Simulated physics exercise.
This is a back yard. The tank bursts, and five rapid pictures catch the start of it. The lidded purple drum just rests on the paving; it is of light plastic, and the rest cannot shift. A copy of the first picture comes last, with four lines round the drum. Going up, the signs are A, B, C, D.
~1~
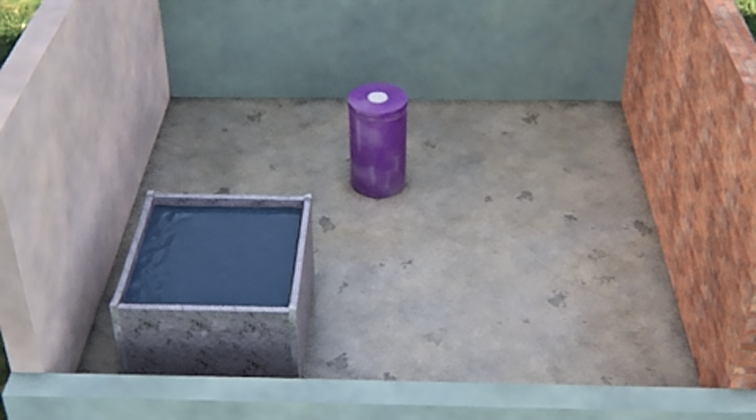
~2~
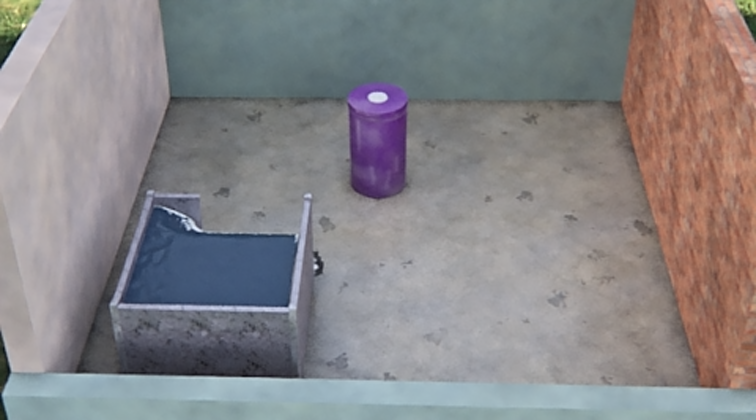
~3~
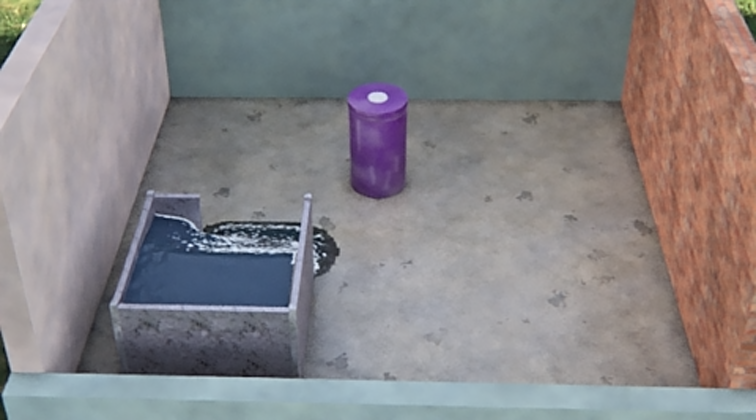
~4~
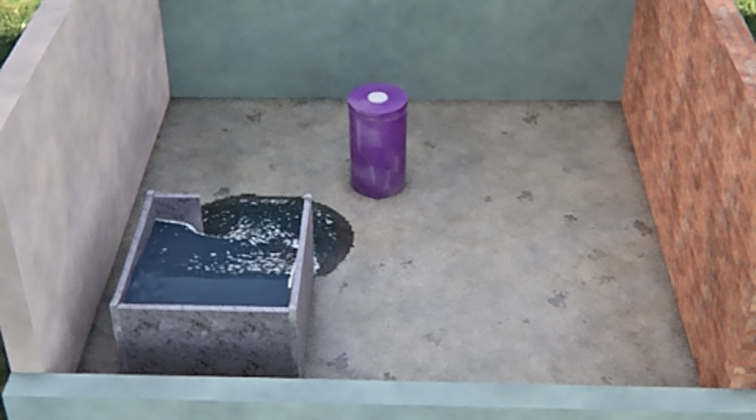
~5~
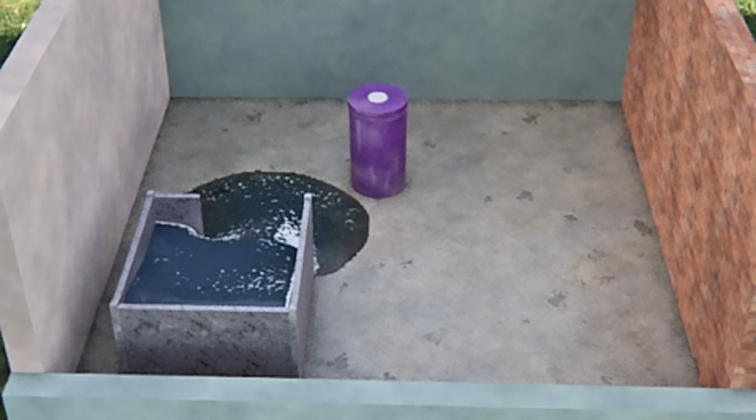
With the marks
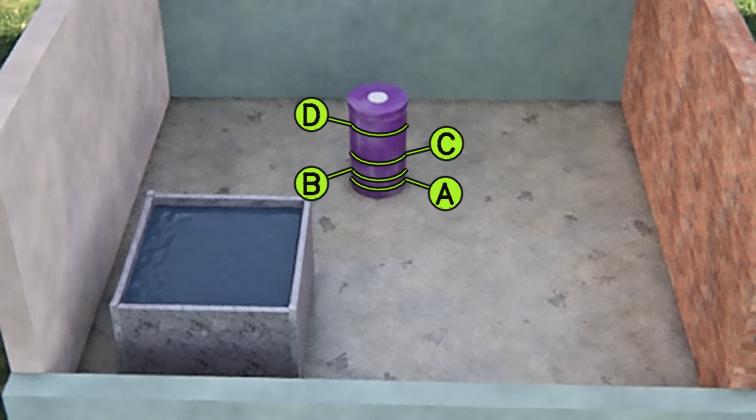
Water pouring out through the open back of a square stone tank and spreading across a walled yard near a purple drum.
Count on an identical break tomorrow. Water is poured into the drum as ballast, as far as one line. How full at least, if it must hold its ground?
I would pick mark C.
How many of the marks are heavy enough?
Two of the four.
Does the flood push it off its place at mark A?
Yes, that goes wrong.
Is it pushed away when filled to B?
Yes.
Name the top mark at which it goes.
The answer is B.
On the marked copy, A at (378, 189); B at (378, 180); C at (378, 164); D at (378, 135); from the bottom up A, B, C, D.
For mark A, it is pushed about twice its own width away.
For mark B, it is pushed about its own width away.
For mark C, it does not move.
For mark D, it does not move.
